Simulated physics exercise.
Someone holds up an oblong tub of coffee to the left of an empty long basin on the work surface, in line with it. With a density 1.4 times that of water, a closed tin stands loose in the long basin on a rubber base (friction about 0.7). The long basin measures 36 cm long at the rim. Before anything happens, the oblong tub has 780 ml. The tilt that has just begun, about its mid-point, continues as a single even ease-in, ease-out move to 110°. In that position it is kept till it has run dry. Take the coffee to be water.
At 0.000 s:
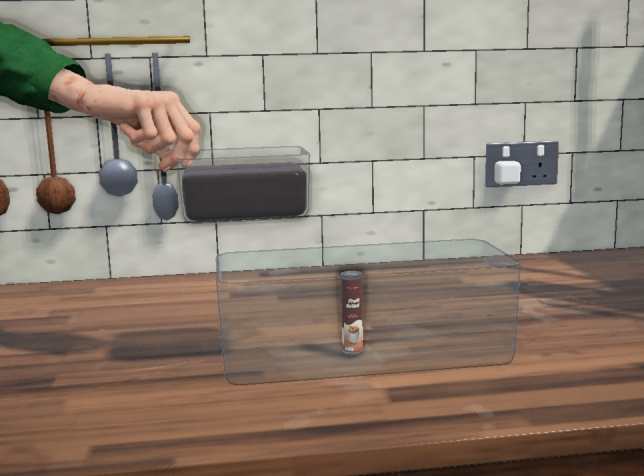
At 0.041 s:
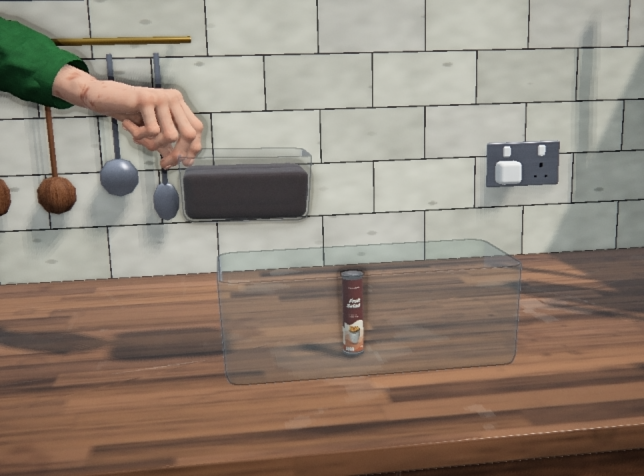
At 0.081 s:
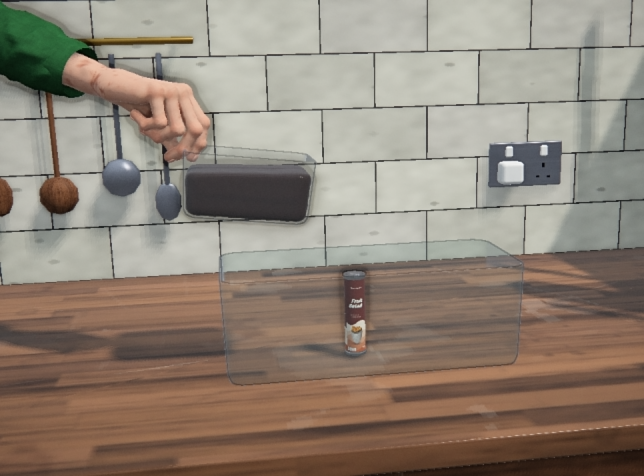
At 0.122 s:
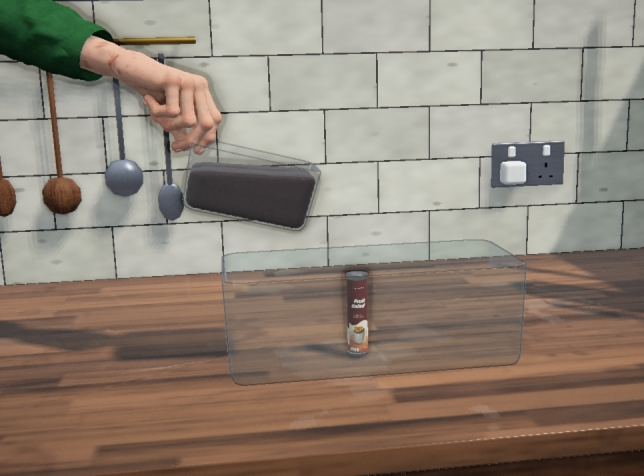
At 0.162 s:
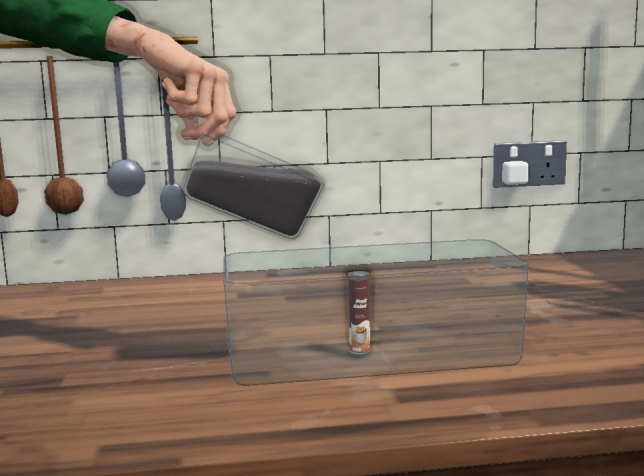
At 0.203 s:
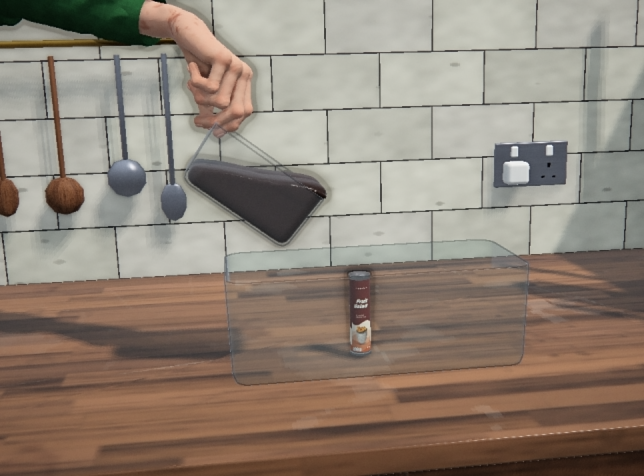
On a wooden work surface before a pale tiled wall, a closed tin stands inside a clear long basin while a green-sleeved arm holds an oblong tub of dark liquid up to the left. The hand shifts rightward and the tub tilts slowly, then more steeply, its right end dipping toward the basin.
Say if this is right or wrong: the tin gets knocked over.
Right, it gets knocked over.
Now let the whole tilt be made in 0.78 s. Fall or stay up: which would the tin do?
After the tilt, the tin is still standing.
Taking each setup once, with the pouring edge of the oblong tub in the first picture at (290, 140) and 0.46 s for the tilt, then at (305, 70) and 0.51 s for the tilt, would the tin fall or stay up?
First it tips over; then it stays on its base.
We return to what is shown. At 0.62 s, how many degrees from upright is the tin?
Looks like some 10 degrees from vertical upright.
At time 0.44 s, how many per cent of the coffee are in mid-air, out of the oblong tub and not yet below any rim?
Estimate: About 22 % of all of it.
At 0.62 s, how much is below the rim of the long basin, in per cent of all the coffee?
Some 96 percent of the total.
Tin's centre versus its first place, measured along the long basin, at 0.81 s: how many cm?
Around 5 centimetres.
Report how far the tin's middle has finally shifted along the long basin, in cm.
All told, the tin's centre has moved close to 8.0 cm.
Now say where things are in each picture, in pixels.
In the first frame, tilt 0°; pouring edge (305, 152); surface from (183, 173) to (303, 167); the long basin's rim runs from (217, 269) to (501, 253); the tin's top is at (351, 278).
In the second frame, tilt 2°; pouring edge (307, 154); surface from (184, 172) to (304, 168).
In the third frame, tilt 7°; pouring edge (311, 160); surface from (187, 170) to (307, 170).
In the fourth frame, tilt 15°; pouring edge (316, 169); surface from (190, 169) to (312, 173).
In the fifth frame, tilt 25°; pouring edge (319, 181); surface from (191, 168) to (317, 177).
In the sixth frame, tilt 38°; pouring edge (318, 195); surface from (190, 164) to (312, 181); 3 per cent is over the edge.
After 0.44 s the tilt is 106° and 13 per cent is still to pour; the tin stands where it began.
After 0.62 s the tilt is 110° and 2 per cent is still to pour; the tin leans 10°.
After 0.81 s the tilt is 110° and 0 per cent is still to pour; the tin leans 47°.
After 1.01 s the tilt is 110° and 0 per cent is still to pour; the tin lies on its side.
In the end the tin lies on its side.
